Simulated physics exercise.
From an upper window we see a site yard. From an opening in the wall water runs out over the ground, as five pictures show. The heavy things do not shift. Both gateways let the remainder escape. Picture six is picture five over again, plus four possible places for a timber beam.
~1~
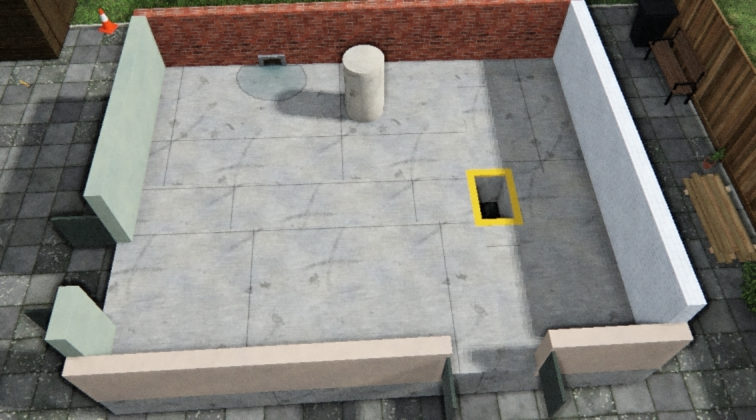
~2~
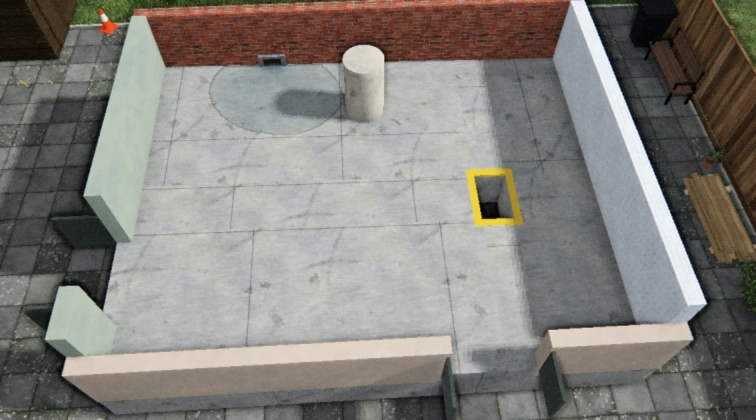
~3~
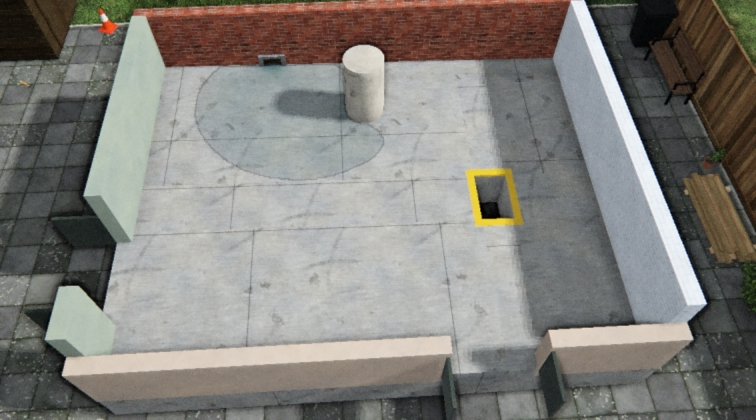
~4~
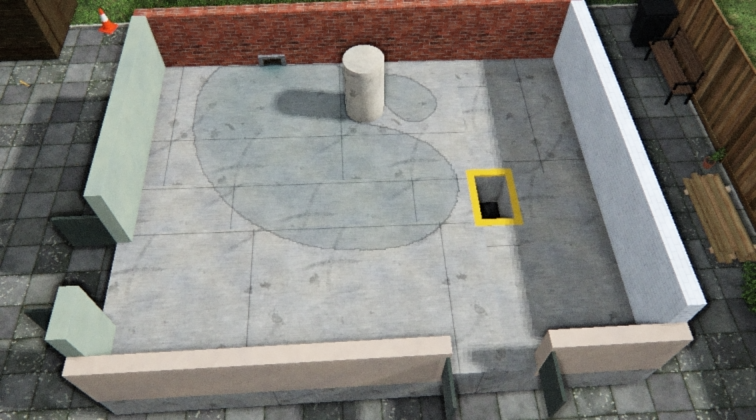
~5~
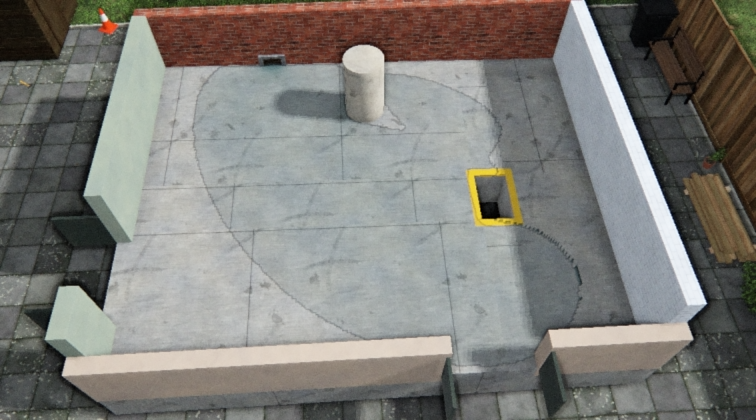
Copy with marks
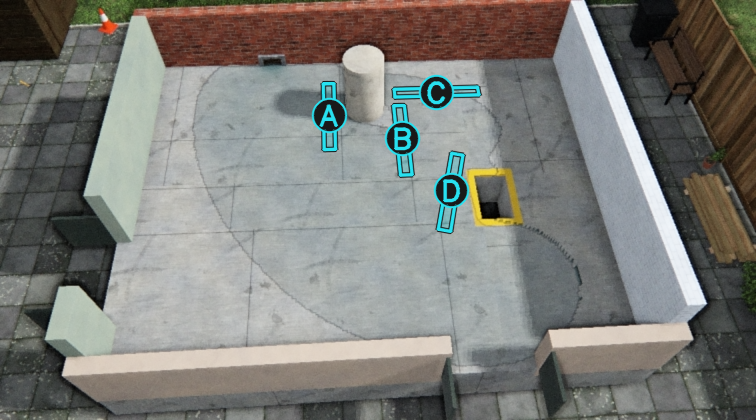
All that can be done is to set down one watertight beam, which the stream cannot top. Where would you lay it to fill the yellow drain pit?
I would pick spot C.
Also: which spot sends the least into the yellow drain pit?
It is D.
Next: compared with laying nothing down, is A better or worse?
Spot A is worse.
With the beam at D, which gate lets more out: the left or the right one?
The right one.
In cyan, A from (329, 149) to (328, 83); B from (406, 174) to (399, 105); C from (394, 93) to (478, 90); D from (444, 230) to (457, 154).
With A, about 10 % of the stream goes into the yellow drain pit, about 83 % out by the gates.
With B, about 11 % of the stream goes into the yellow drain pit, about 82 % out by the gates.
With C, about 20 % of the stream goes into the yellow drain pit, about 72 % out by the gates.
With D, about 4 % of the stream goes into the yellow drain pit, about 87 % out by the gates.
